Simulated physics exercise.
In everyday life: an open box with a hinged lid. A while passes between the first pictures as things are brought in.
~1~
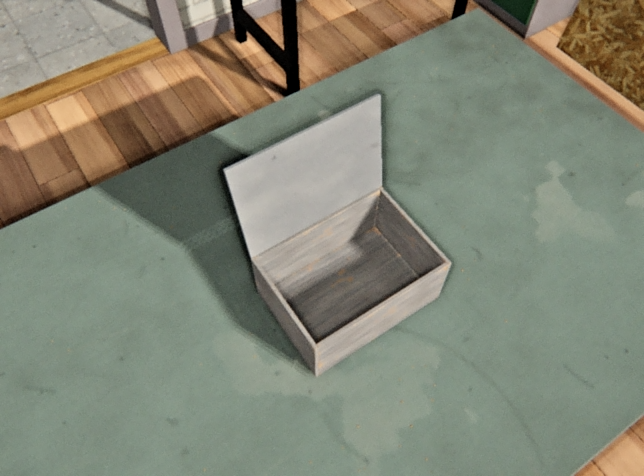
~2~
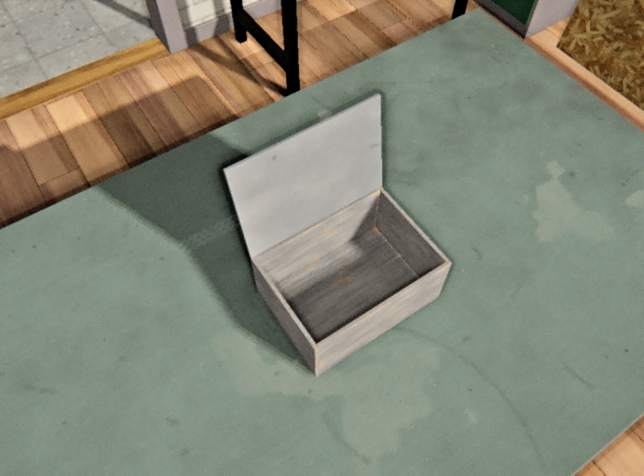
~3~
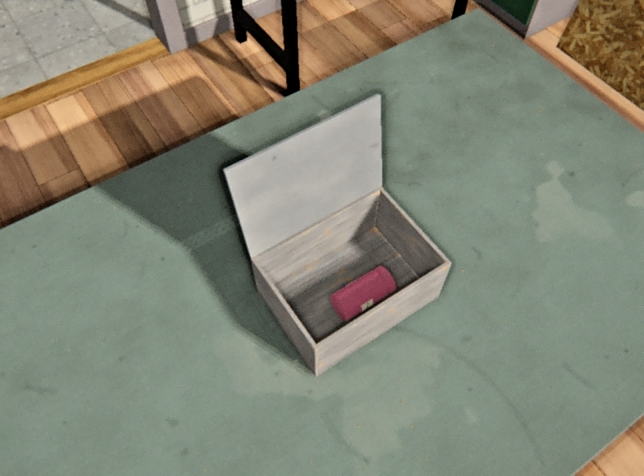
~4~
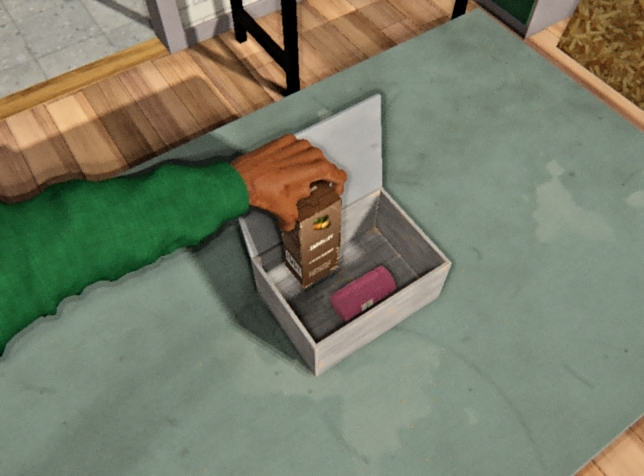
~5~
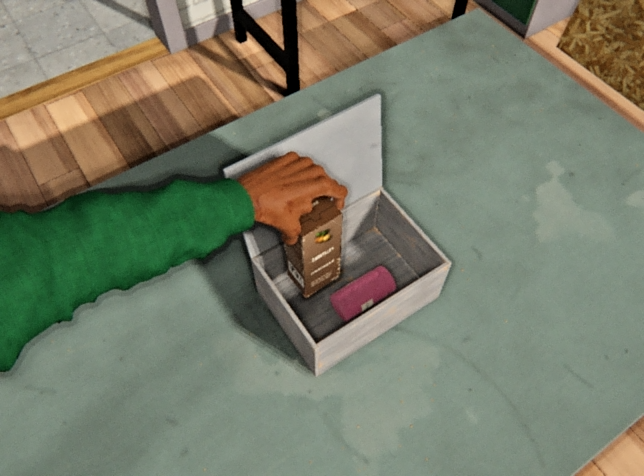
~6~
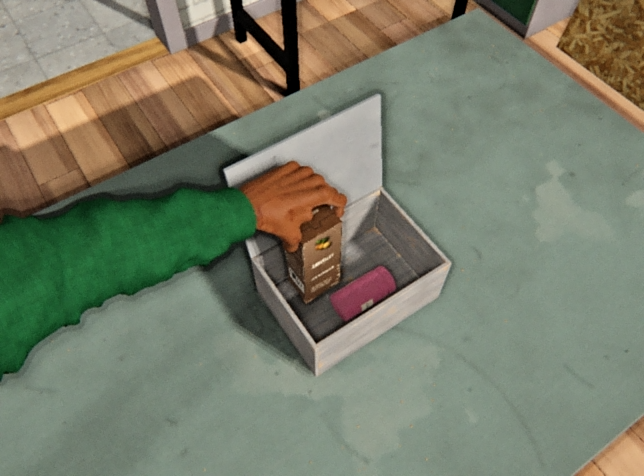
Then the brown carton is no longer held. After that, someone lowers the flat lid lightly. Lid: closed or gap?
The lid stays above the rim.
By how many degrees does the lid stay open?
Close to 20 degrees.
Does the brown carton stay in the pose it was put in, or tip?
Result: It leans over.
Then, 1.00 s after the last picture, lid starting down; brown carton slid about its own width near (314, 270).
Then, 1.60 s after the last picture, lid 59° above the rim; brown carton slid about its own width near (315, 272).
Then, 1.90 s after the last picture, lid 38° above the rim; brown carton tipped 21° from how it was near (326, 284).
Then, 3.00 s after the last picture, lid 21° above the rim; brown carton tipped 42° from how it was near (336, 295); pink shaker rolled a little.
At rest, lid 21° above the rim; tipped over in the box, brown carton; pink shaker in place. Seen from the same camera at the end, brown carton near (336, 295).
